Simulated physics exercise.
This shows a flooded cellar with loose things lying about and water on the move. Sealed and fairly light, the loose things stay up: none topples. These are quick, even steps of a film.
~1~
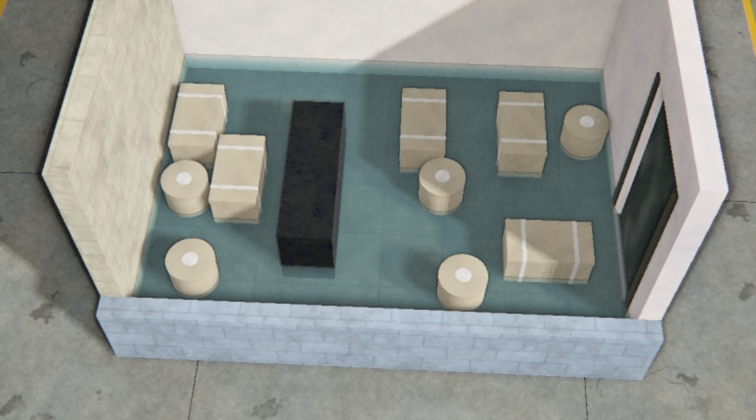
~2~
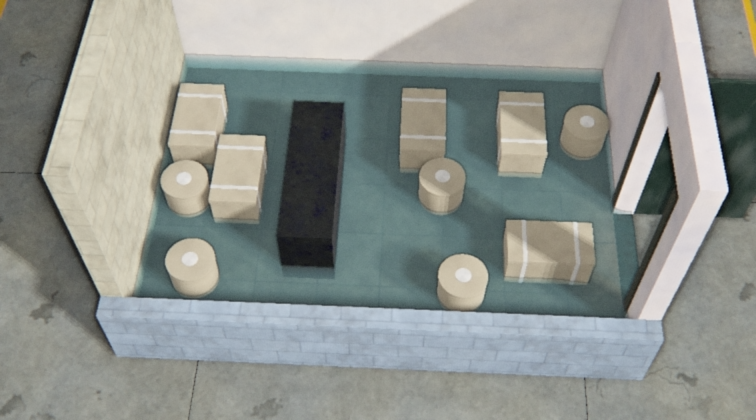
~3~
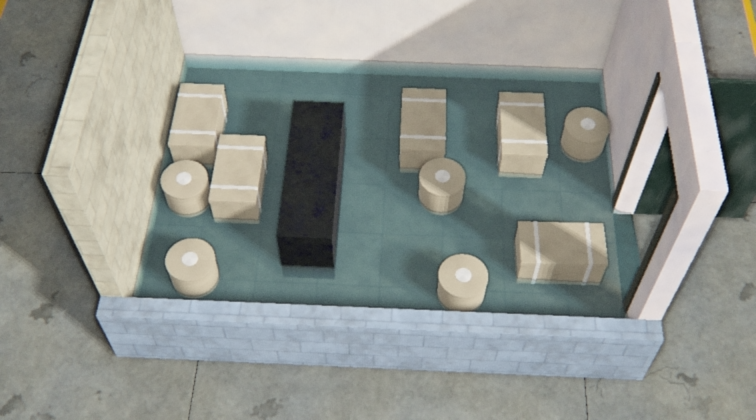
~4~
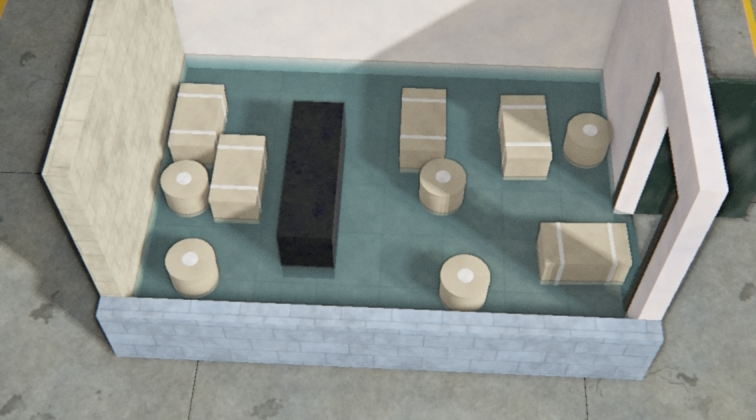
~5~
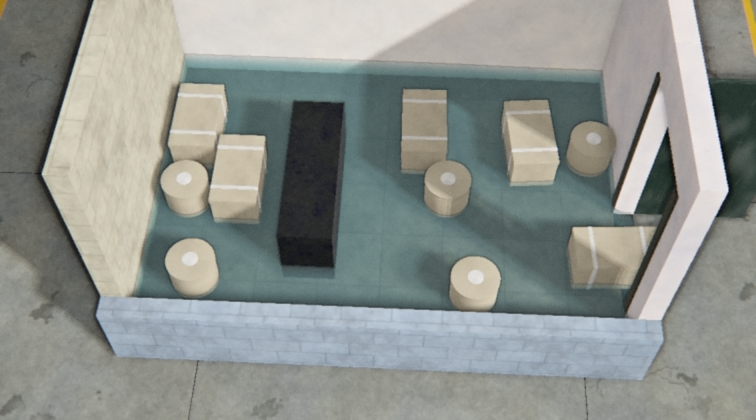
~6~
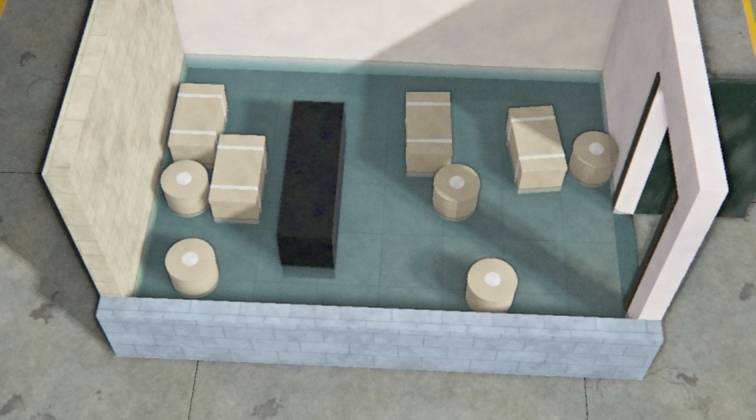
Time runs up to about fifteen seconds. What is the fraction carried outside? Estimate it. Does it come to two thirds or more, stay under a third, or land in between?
Watching it, I'd put the amount that escapes from a third to two thirds.
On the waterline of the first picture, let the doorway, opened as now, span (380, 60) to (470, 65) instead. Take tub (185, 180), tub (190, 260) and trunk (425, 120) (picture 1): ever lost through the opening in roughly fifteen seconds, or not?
The first never exits, the second never exits, the third exits.
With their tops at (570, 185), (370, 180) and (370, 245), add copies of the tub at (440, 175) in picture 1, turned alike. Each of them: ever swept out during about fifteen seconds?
Here's how it goes, in order: Gets out, then does not get out, then gets out.
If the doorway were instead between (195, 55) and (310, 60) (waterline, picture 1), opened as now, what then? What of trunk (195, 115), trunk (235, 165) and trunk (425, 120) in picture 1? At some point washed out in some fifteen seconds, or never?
Lost - lost - lost.
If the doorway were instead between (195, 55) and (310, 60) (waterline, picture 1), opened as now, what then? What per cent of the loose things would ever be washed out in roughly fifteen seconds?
I reckon 60 percent.
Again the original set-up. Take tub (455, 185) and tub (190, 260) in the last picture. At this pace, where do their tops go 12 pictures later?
The tops should be near (545, 233) and near (243, 281).
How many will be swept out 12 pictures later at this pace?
That comes to 4.
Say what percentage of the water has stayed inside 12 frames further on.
About 74 percent.
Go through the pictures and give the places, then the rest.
In the first frame, a tub at (587, 122) floats; a tub at (463, 275) floats; 0 of 10 have shifted.
In the second frame, a tub at (587, 122) floats; a tub at (463, 276), afloat; 0 of 10 have shifted.
In the third frame, a tub at (588, 124), afloat; a tub at (463, 275), afloat; 1 of 10 have shifted.
In the fourth frame, a tub at (590, 131) floats, close to its start; a tub at (465, 276), afloat; 2 of 10 have shifted.
In the fifth frame, a tub at (594, 139) floats, close to its start; a tub at (476, 278) floats, close to its start; 5 of 10 have shifted.
In the sixth frame, a tub at (596, 149), afloat, a stride from its start; a tub at (492, 280) floats, close to its start; 6 of 10 have shifted.
A moment on, 1 of 10 are out; 9 afloat.
Next, 4 of 10 are out; 6 afloat.
Later, 6 of 10 are out; 4 afloat.
In the end, 6 of 10 are out; 4 afloat.
